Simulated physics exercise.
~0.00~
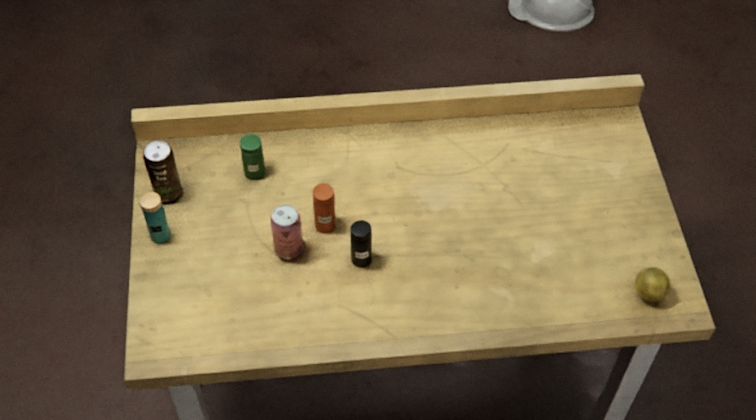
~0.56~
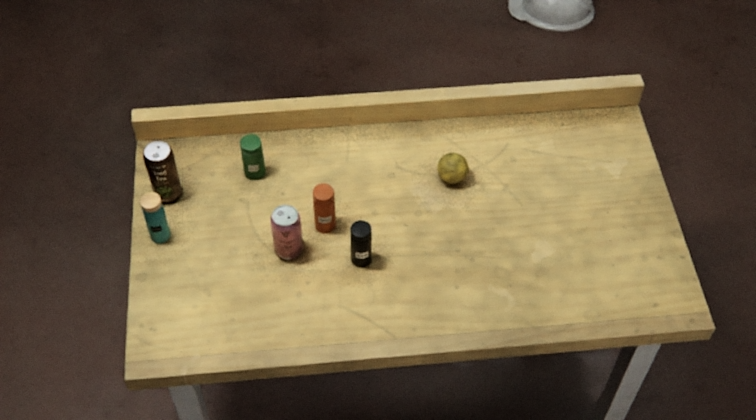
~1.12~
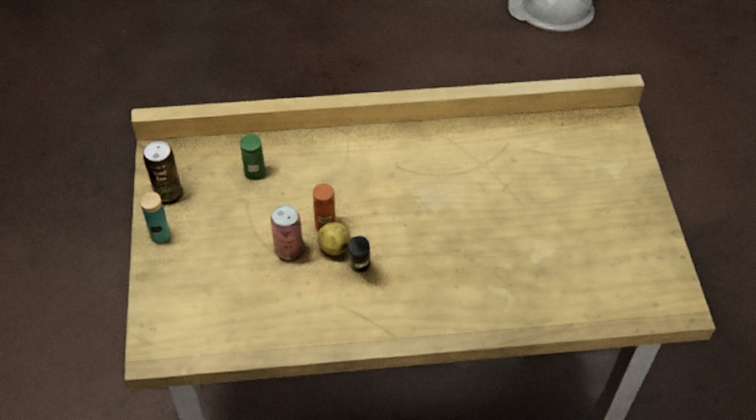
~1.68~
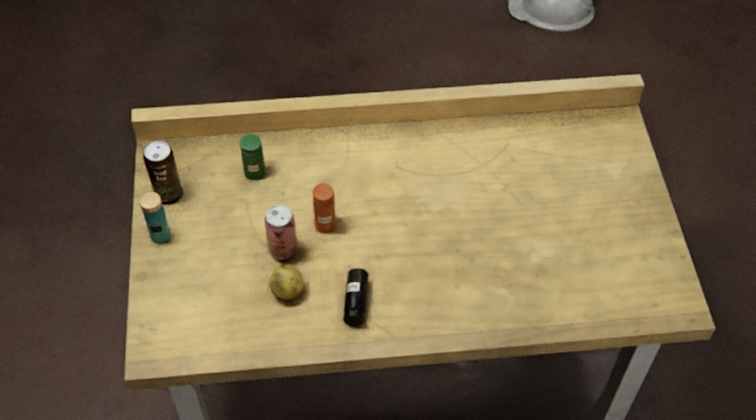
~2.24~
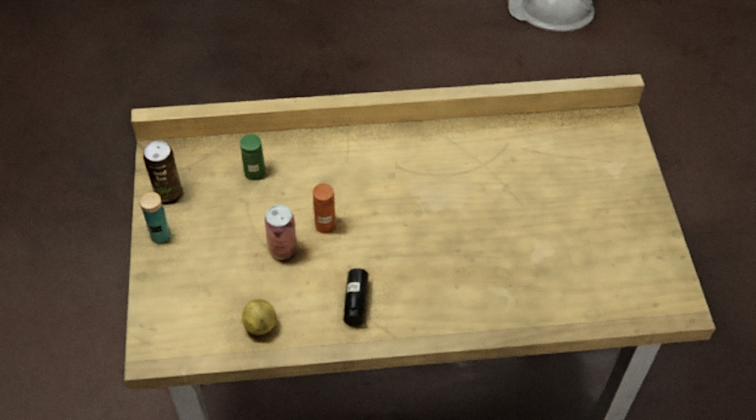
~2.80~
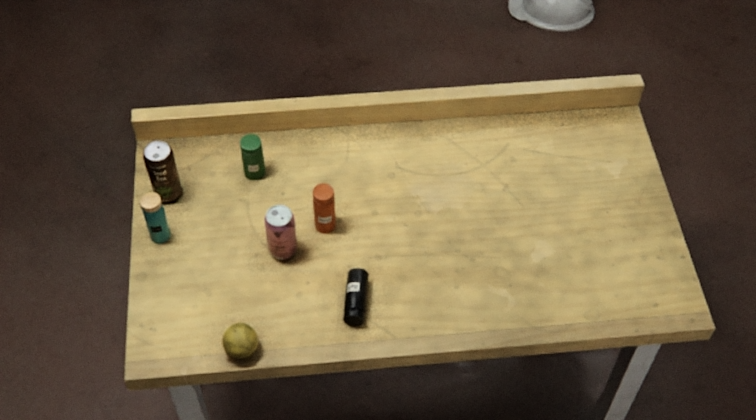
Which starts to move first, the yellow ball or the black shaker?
The yellow ball starts to move first, and the black shaker moves only later, when the ball reaches it.
